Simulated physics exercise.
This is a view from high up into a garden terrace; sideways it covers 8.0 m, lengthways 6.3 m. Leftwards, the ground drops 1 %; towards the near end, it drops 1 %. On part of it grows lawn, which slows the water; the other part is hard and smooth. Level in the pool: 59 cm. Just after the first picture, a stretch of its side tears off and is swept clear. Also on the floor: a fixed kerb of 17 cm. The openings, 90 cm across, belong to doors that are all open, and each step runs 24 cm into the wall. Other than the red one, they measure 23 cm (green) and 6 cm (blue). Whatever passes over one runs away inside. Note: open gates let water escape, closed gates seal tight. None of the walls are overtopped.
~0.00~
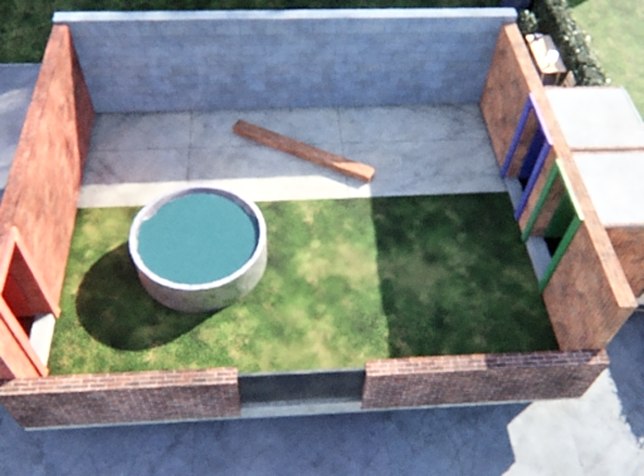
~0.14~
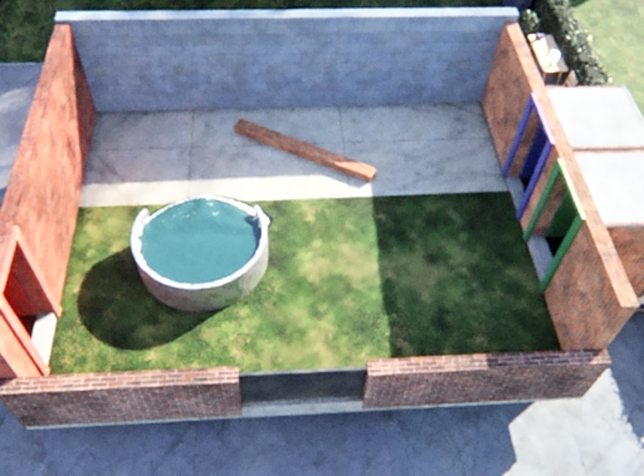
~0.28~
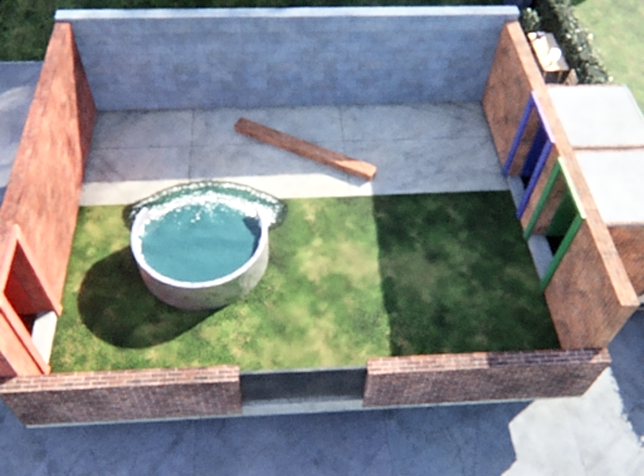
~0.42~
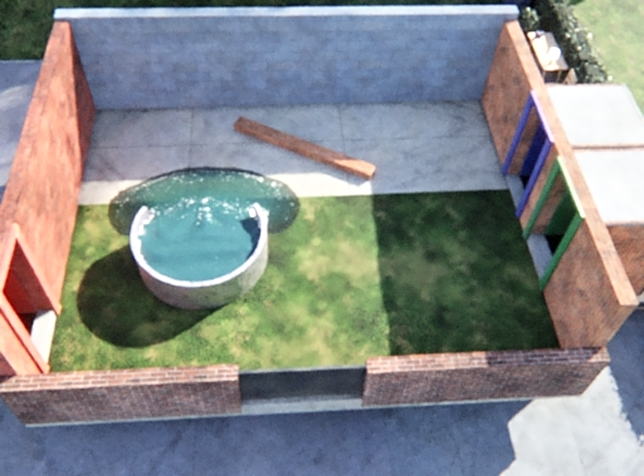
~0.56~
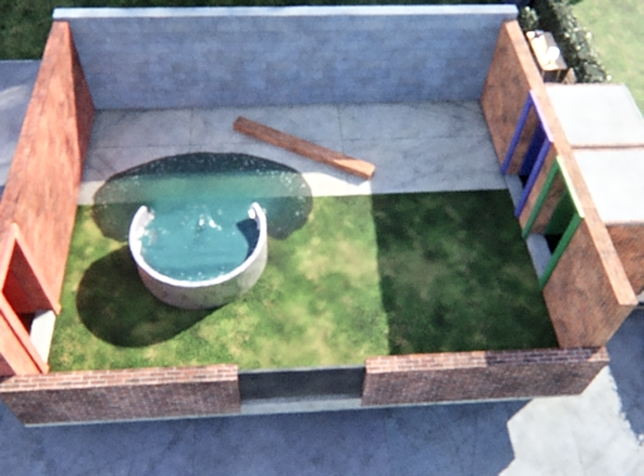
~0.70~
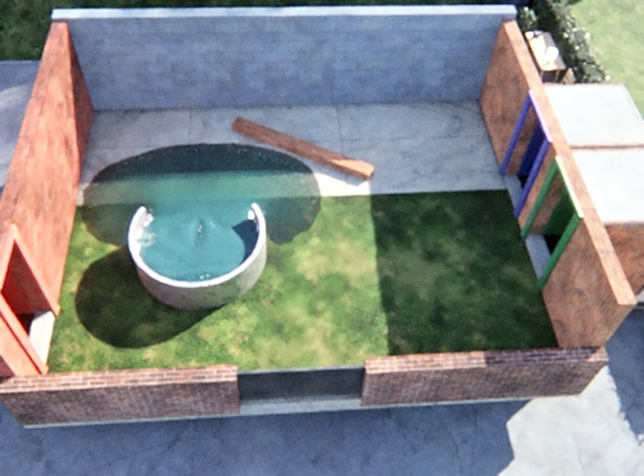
The video shows a round pool on the grass of a walled terrace, seen from above; its far side opens, and water pours out through the gap, spreading in a widening sheet over lawn and paving behind it.
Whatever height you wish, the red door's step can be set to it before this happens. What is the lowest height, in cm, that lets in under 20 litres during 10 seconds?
About 6 cm.
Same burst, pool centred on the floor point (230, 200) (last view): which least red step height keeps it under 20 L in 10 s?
In that case about 6.5 cm.
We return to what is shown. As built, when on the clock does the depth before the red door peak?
It peaks at about 9.0 s.
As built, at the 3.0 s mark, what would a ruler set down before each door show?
Door depths (cm): Green = 0, blue = 0, red = 0.
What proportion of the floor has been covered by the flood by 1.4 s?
30 %.
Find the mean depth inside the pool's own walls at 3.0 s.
I'd put it near 12 cm.
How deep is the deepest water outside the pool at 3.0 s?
It gets to close to 28 centimetres there.
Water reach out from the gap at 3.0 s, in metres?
Around 4.0 m out.
After 1.4 s water covers 30 % of the floor, deepest (26 cm) near (246, 136); it has not reached the red door.
After 3.0 s water covers 35 % of the floor, deepest (28 cm) near (121, 115); it has not reached the red door.
After 10.0 s water covers 85 % of the floor, deepest (11 cm) near (39, 402); 9 cm at the red door, 0 litres in over its 19 cm step.
At the red door as built, the water arrived by 5.0 s and peaked near 10 cm at 8.8 s.
Run again over the same 10 s with other heights there, 30 litres in over 5 cm, 15 litres over 6.5 cm. The limit of 20 litres is kept from about 6 cm up.
